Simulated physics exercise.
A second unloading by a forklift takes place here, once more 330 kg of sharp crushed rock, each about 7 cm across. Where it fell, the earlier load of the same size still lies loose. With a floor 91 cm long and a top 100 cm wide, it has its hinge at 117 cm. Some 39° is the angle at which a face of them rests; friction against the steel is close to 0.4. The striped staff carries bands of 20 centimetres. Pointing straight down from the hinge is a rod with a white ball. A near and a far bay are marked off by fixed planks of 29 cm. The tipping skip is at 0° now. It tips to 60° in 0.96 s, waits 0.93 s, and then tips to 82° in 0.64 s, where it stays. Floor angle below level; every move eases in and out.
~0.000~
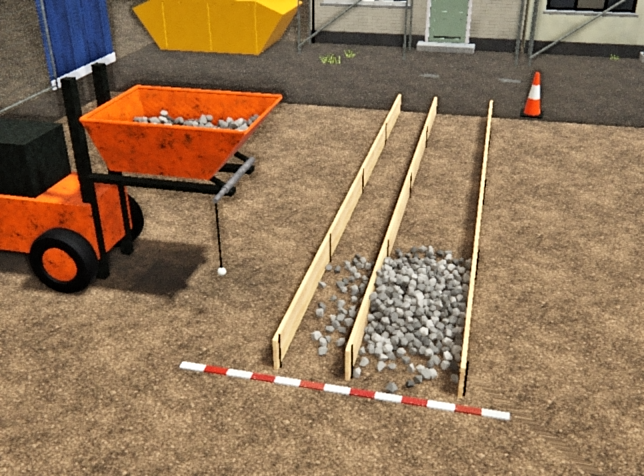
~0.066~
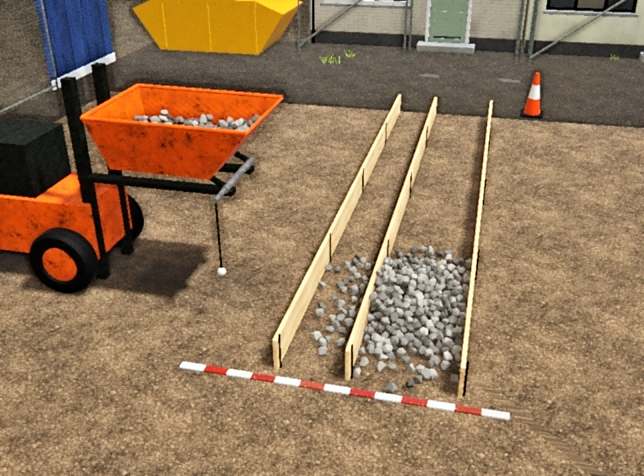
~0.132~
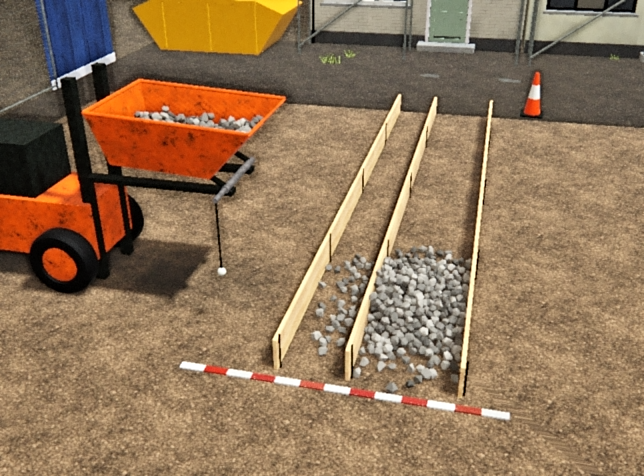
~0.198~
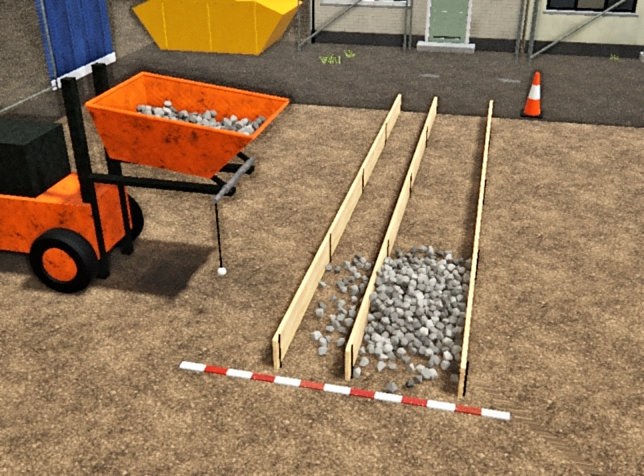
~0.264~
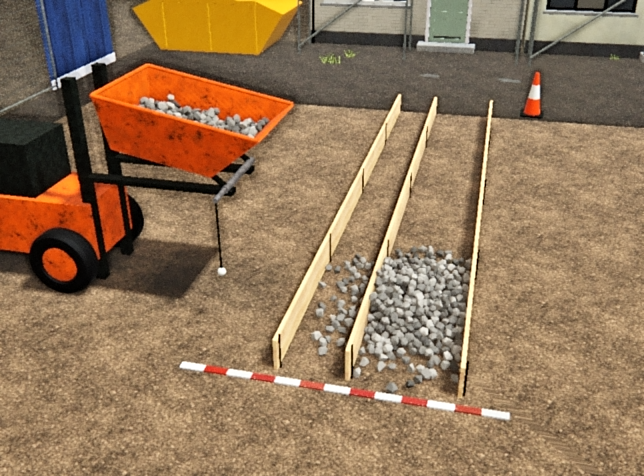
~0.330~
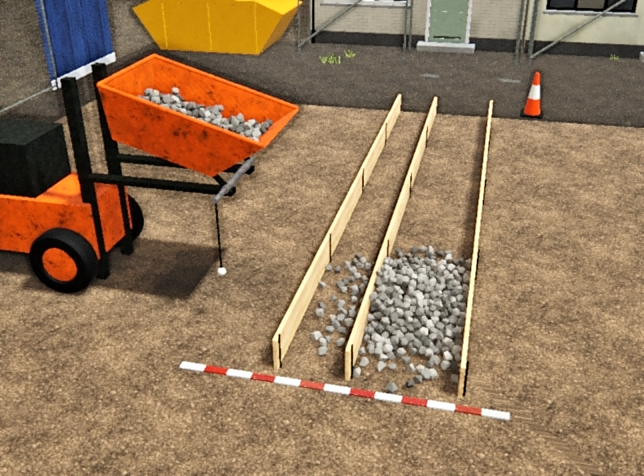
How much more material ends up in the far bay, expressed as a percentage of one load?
About 7 per cent of a load.
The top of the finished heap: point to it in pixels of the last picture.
Close to (360, 266).
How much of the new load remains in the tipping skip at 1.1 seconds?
Still inside: Some 100 %.
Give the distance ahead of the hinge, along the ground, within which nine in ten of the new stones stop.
Around 120 cm.
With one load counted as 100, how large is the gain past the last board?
Near 0 parts in a hundred.
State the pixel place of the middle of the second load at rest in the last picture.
Centre at roughly (348, 287).
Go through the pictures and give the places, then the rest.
The tipping skip is at 0°, its lip at (245, 133); the top of the load is at (213, 122). The earlier load is highest near (389, 275), 30 cm above ground level, 9 % in the near bay, 91 % in the far bay, in the first frame.
Lip at (246, 134), floor tilted 1°, highest stones at (200, 122); the stones move at 0.2 m/s on average, in the second frame.
The tipping skip is at 3°, its lip at (248, 135); the top of the load is at (174, 119); the stones move at 0.5 m/s on average, in the third frame.
Lip at (253, 138), floor tilted 7°, highest stones at (157, 112); the stones move at 0.7 m/s on average, in the fourth frame.
Lip at (258, 142), floor tilted 11°, highest stones at (155, 104); the stones move at 0.8 m/s on average, in the fifth frame.
Lip at (264, 146), floor tilted 16°, highest stones at (152, 97); the stones move at 0.9 m/s on average, in the sixth frame.
After 0.7 s the floor is at 51°; in per cent of one load, 100 in the tipping skip, 9 in the near bay, 91 in the far bay; the foremost stones are at (464, 308).
After 1.1 s the floor is at 60°; in per cent of one load, 100 in the tipping skip, 9 in the near bay, 91 in the far bay; the foremost stones are at (464, 308).
After 3.0 s the floor is at 82°; in per cent of one load, 20 in the tipping skip, 86 in the near bay, 94 in the far bay; the foremost stones are at (464, 303).
After 5.6 s the floor is at 82°; in per cent of one load, 0 in the tipping skip, 102 in the near bay, 98 in the far bay; the foremost stones are at (464, 307). Net gain in the far bay, 7.
